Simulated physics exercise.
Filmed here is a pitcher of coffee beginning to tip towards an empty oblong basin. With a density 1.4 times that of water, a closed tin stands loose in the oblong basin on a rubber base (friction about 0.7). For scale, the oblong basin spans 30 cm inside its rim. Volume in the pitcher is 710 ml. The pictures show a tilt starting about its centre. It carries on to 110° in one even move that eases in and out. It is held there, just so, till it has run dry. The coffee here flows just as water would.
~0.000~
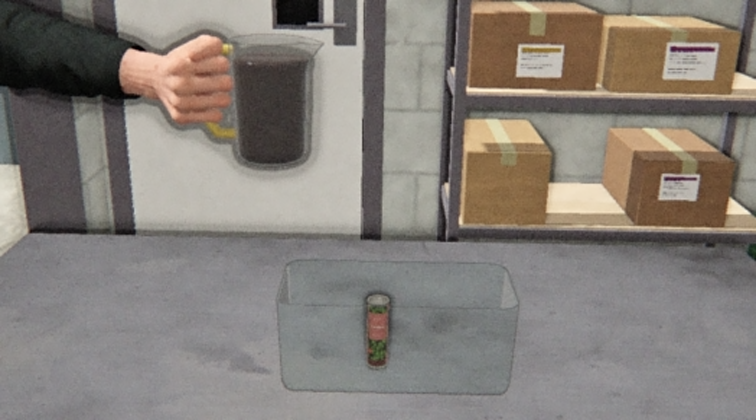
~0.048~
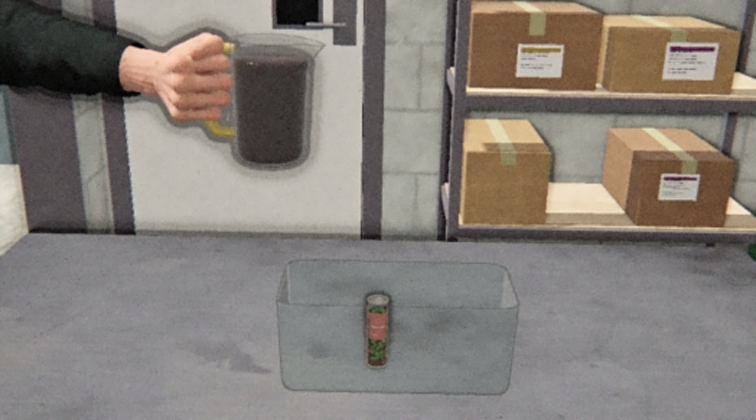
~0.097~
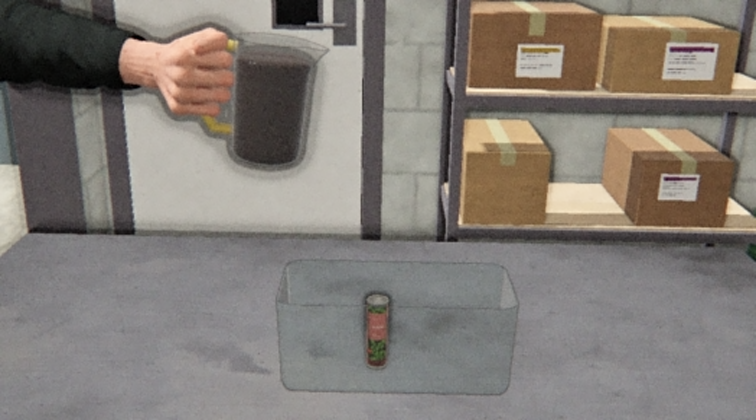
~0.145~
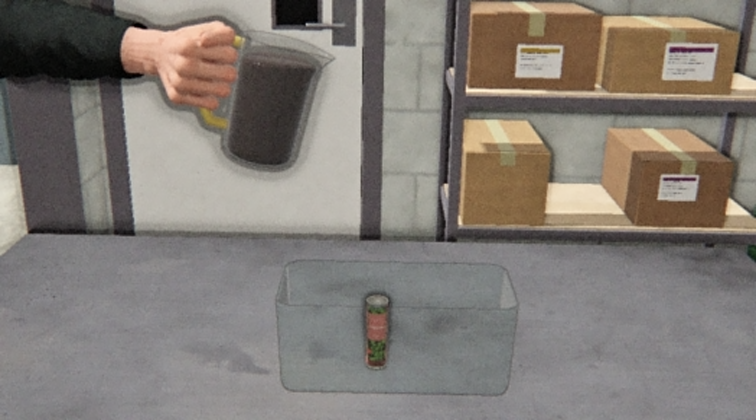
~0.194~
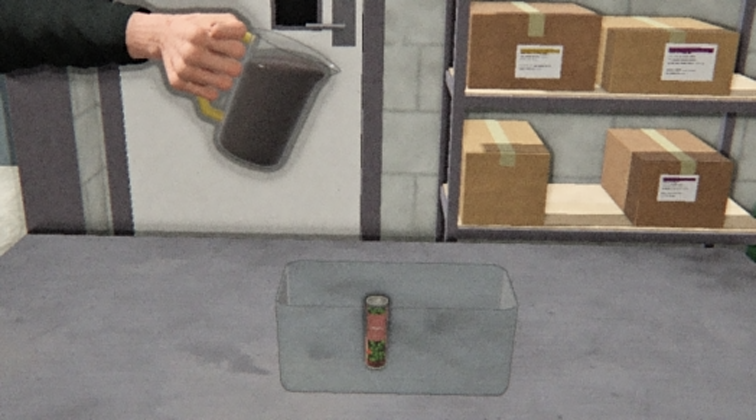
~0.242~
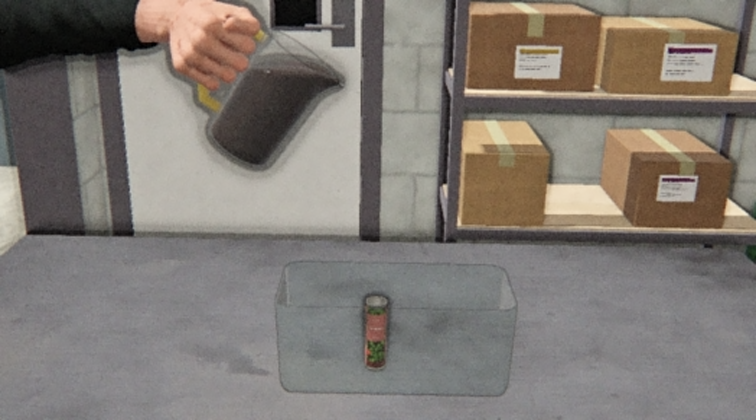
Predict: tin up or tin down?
It will not come down.
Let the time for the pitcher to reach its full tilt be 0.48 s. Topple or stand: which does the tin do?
It stays steady, then.
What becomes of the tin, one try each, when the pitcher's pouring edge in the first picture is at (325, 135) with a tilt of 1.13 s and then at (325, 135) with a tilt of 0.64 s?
First it tips over; then it tips over.
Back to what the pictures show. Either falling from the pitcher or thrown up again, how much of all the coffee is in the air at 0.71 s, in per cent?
About 34 percent.
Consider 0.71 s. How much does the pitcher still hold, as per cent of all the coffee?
18 per cent or so.
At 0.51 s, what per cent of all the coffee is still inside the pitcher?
Still held: Roughly 64 % of the total.
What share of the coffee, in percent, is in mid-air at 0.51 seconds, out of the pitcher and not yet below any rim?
Near 32 per cent at that time.
By 0.51 s the tilt is 99° and 64 per cent is still to pour; the tin stands where it began.
By 0.71 s the tilt is 110° and 18 per cent is still to pour; the tin stands where it began.
By 0.92 s the tilt is 110° and 2 per cent is still to pour; the tin stands where it began.
By 1.14 s the tilt is 110° and 0 per cent is still to pour; the tin stands where it began.
At rest the tin stands where it began.
